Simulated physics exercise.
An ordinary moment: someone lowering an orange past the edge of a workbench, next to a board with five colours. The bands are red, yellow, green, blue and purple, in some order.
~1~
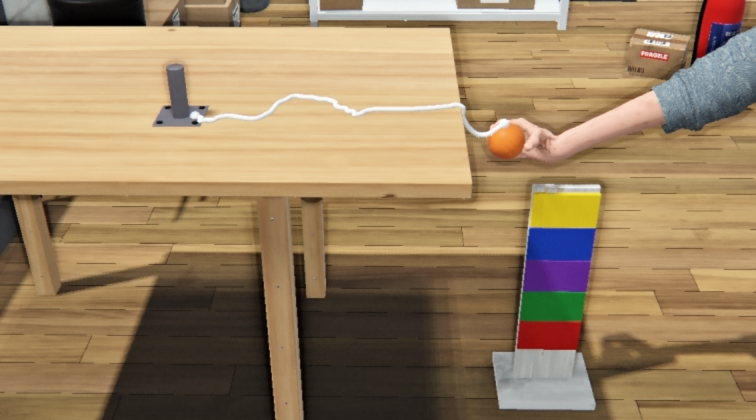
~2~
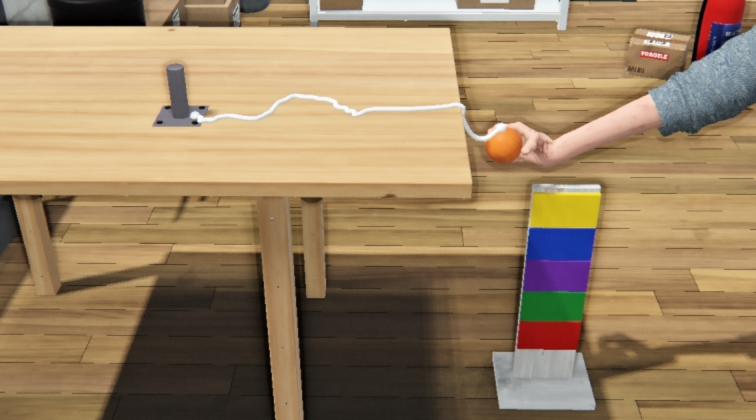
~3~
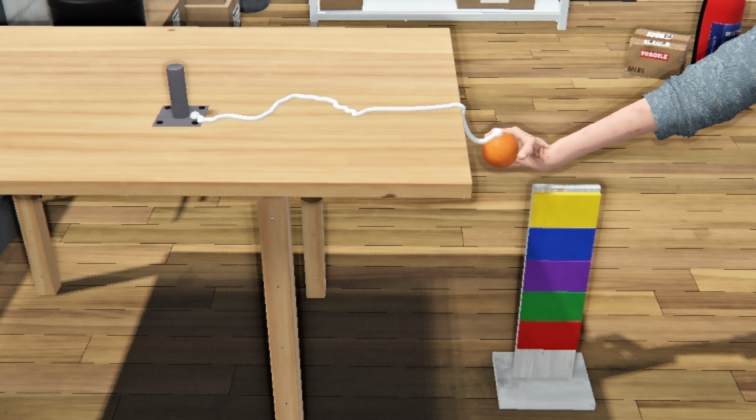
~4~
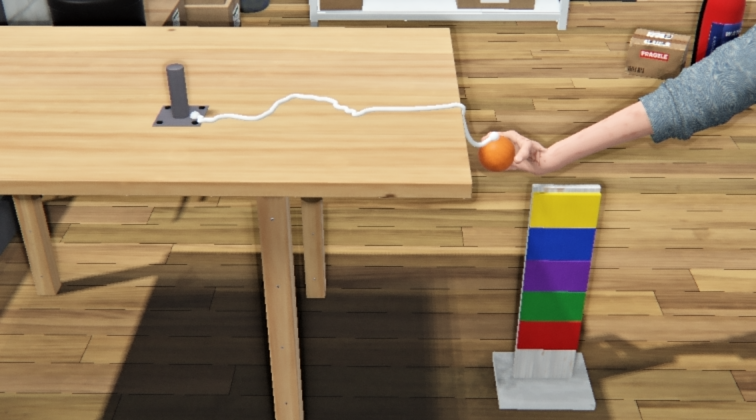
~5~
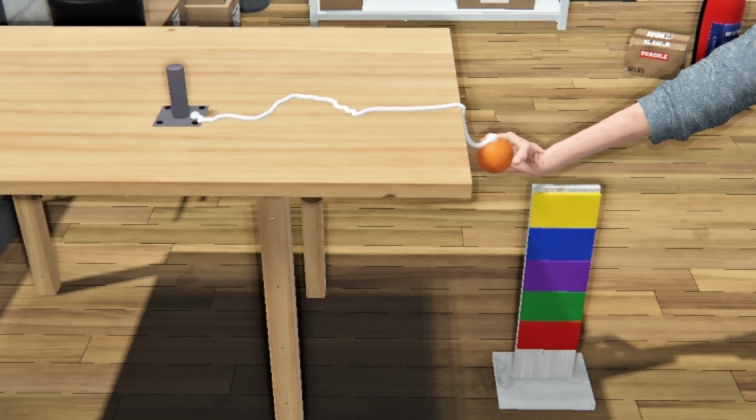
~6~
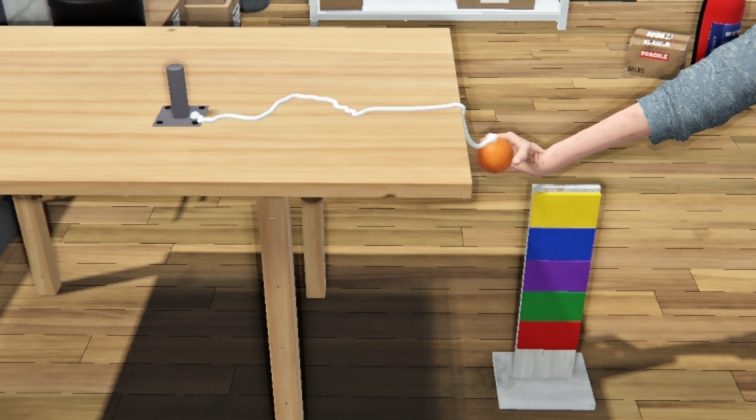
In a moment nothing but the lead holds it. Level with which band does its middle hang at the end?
Its centre hangs level with the blue band.
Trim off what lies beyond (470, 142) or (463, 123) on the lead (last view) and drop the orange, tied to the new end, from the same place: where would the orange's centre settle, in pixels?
Near (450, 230) and (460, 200).
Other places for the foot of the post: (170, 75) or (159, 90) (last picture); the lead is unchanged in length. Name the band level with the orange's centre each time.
It would be yellow; yellow.
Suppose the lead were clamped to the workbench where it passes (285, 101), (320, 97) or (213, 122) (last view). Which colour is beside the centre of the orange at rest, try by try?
Taking them in turn: Yellow; yellow; blue.
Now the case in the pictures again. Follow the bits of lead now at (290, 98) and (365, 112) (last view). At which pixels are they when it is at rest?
About (333, 109), and the other about (437, 104).
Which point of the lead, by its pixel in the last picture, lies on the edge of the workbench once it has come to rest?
Near (391, 110).
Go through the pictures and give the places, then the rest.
Orange (506, 141); yellow (565, 212); blue (561, 245); purple (557, 277); green (553, 307); red (549, 336), in the first frame.
Orange (504, 145); lead through (218, 118) (275, 107) (332, 101) (384, 110) (455, 106), in the second frame.
Orange (500, 150), in the third frame.
Orange (497, 154); lead through (218, 118) (275, 107) (332, 101) (384, 110) (455, 106), in the fourth frame.
Orange (495, 155), in the fifth frame.
Orange (495, 155); lead through (218, 118) (275, 107) (332, 101) (384, 110) (455, 106), in the sixth frame.
Early on, orange near (461, 228); level with yellow.
Midway, orange near (456, 242); level with blue.
Finally, orange near (457, 245); level with blue. Its middle rests at the blue band.
